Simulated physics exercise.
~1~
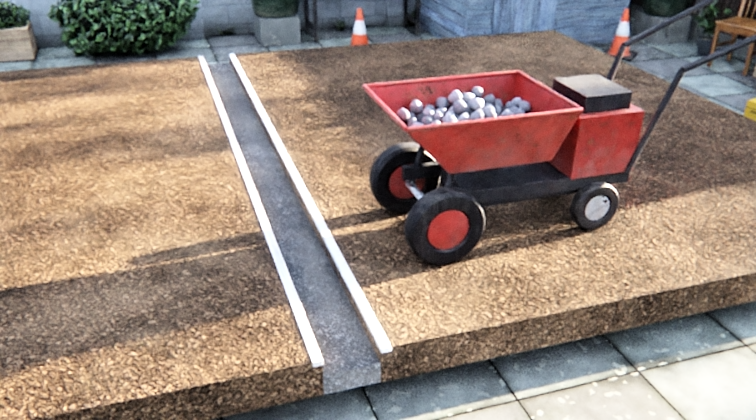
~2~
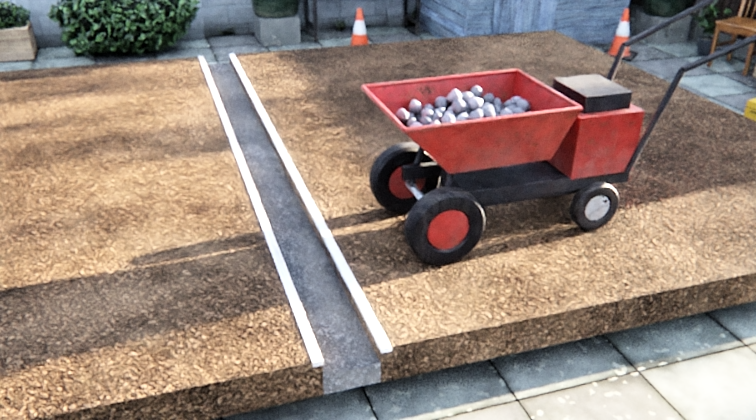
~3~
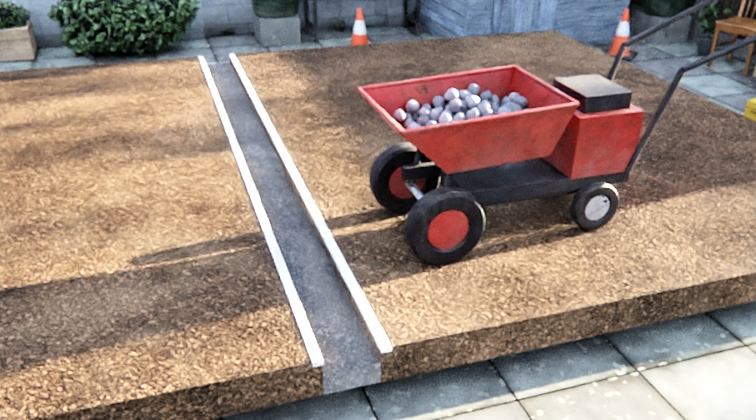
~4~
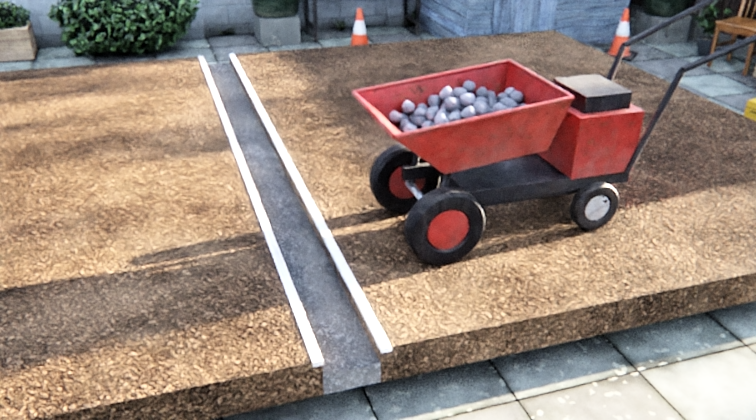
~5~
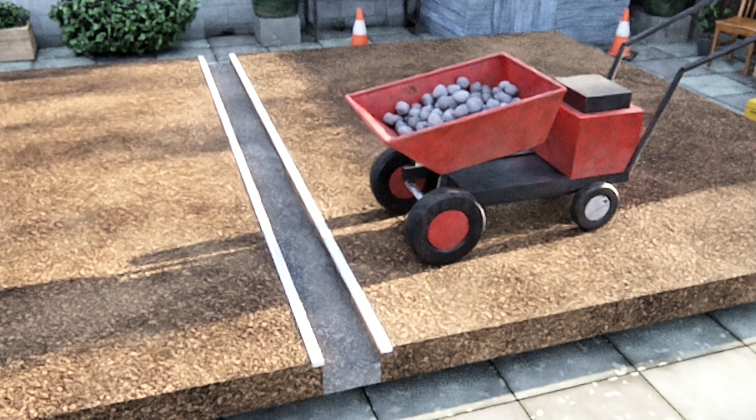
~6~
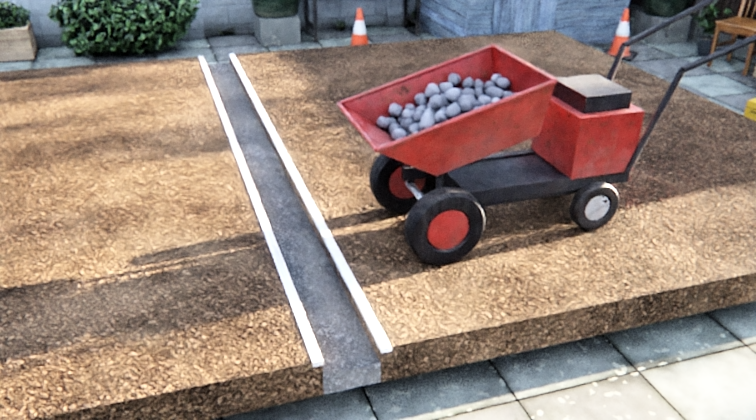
Red motor barrow standing beside a narrow trench, its skip of round grey cobbles slowly tilting down toward the left.
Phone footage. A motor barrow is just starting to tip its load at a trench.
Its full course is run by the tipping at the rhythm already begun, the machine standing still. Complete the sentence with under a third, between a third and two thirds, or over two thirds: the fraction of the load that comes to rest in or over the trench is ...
It is between a third and two thirds.
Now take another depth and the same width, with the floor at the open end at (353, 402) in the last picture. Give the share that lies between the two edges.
The share would be roughly 70 per cent.
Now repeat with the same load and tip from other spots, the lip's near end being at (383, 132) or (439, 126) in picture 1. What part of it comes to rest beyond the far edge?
The first spot gives roughly 70 %; the second gives roughly 20 %.
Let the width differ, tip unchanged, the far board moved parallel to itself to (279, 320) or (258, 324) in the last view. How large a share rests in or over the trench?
Result, try 1: 60 in a hundred; try 2: 80 in a hundred.
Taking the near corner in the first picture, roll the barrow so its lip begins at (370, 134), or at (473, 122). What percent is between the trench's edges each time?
First spot: Roughly 0 percent; second spot: Roughly 50 percent.
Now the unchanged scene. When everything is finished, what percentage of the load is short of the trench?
Result: Close to 0 %.
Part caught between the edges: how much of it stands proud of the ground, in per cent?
35 per cent, near enough.
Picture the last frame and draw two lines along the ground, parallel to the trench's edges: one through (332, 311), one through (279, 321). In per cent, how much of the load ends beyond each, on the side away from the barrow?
About 60 % and 30 %.
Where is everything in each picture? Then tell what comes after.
Lip of the skip (407, 130), level; top of the load (479, 117), round cobbles; first edge of the trench (364, 304); far edge (300, 316), the trench under half as wide as the skip, and shallow for its width, in the first frame.
Lip of the skip (405, 131), level; top of the load (478, 116), in the second frame.
Lip of the skip (401, 133), tipped barely; top of the load (485, 111), in the third frame.
Lip of the skip (394, 137), tipped a little; top of the load (492, 115), in the fourth frame.
Lip of the skip (386, 143), tipped a little; top of the load (487, 111), in the fifth frame.
Lip of the skip (377, 150), tipped clearly; top of the load (498, 95); first edge of the trench (364, 304); far edge (300, 316), in the sixth frame.
Just after the last frame, skip tipped steeply; every one in the skip.
A moment on, skip tipped right over; roughly half in the skip; roughly a third in or heaped over the trench; about a tenth beyond it; just a few falling.
Further on, skip tipped right over; roughly a quarter in the skip; roughly half in or heaped over the trench; roughly a third beyond it.
When it is over, skip tipped right over; roughly a quarter in the skip; roughly half in or heaped over the trench; roughly a third beyond it.
